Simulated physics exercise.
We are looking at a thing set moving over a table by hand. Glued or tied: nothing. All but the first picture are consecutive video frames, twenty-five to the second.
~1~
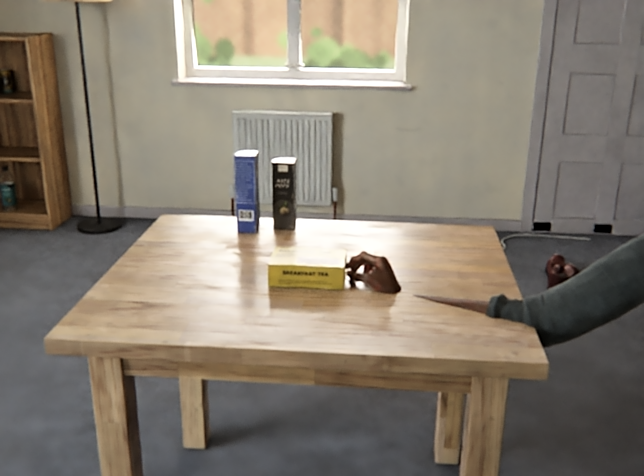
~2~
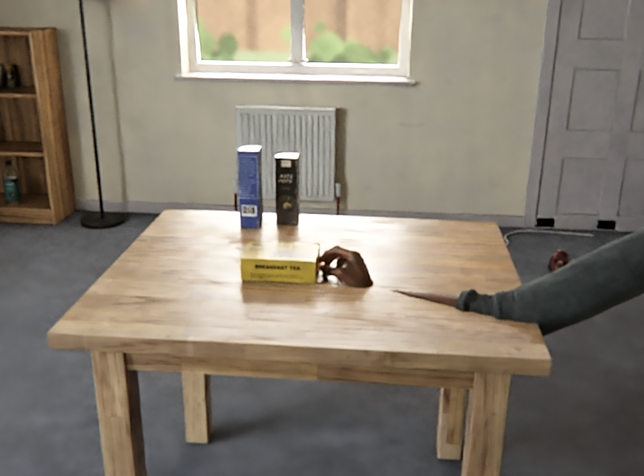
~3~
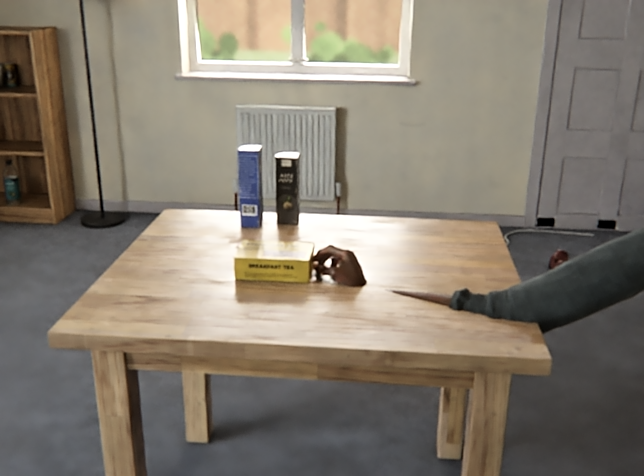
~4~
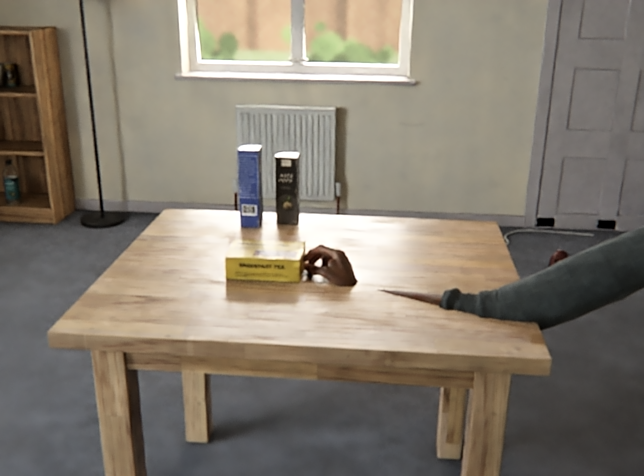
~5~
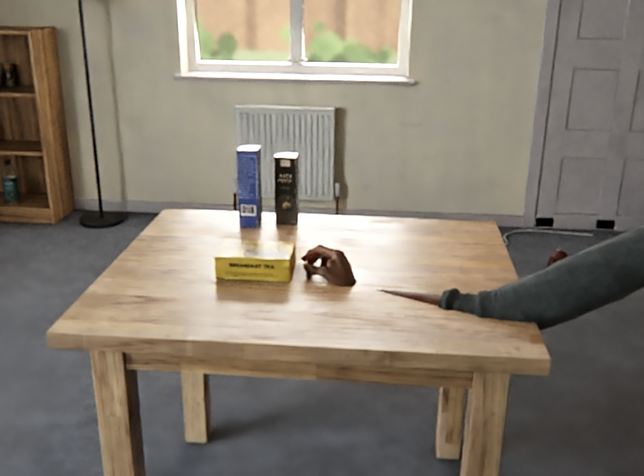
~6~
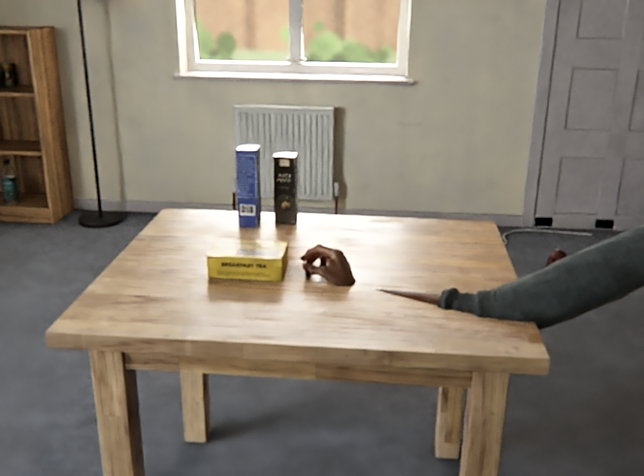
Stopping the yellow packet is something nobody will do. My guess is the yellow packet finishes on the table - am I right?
Yes. Short version: It never escapes the table.
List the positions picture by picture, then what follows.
The first picture shows under the hand; yellow packet (308, 267).
The second picture shows under the hand; yellow packet (281, 261).
The third picture shows under the hand; yellow packet (275, 260).
The fourth picture shows yellow packet (266, 260).
The fifth picture shows yellow packet (256, 260) moved a little.
The sixth picture shows yellow packet (249, 259) moved a little.
Then, 0.10 s later than the last frame, yellow packet moved a little near (241, 259).
Then, 0.50 s later than the last frame, yellow packet resting near (241, 259).
When it is over, moved from the start, yellow packet. End places, in pixels of the last picture, yellow packet near (241, 259).
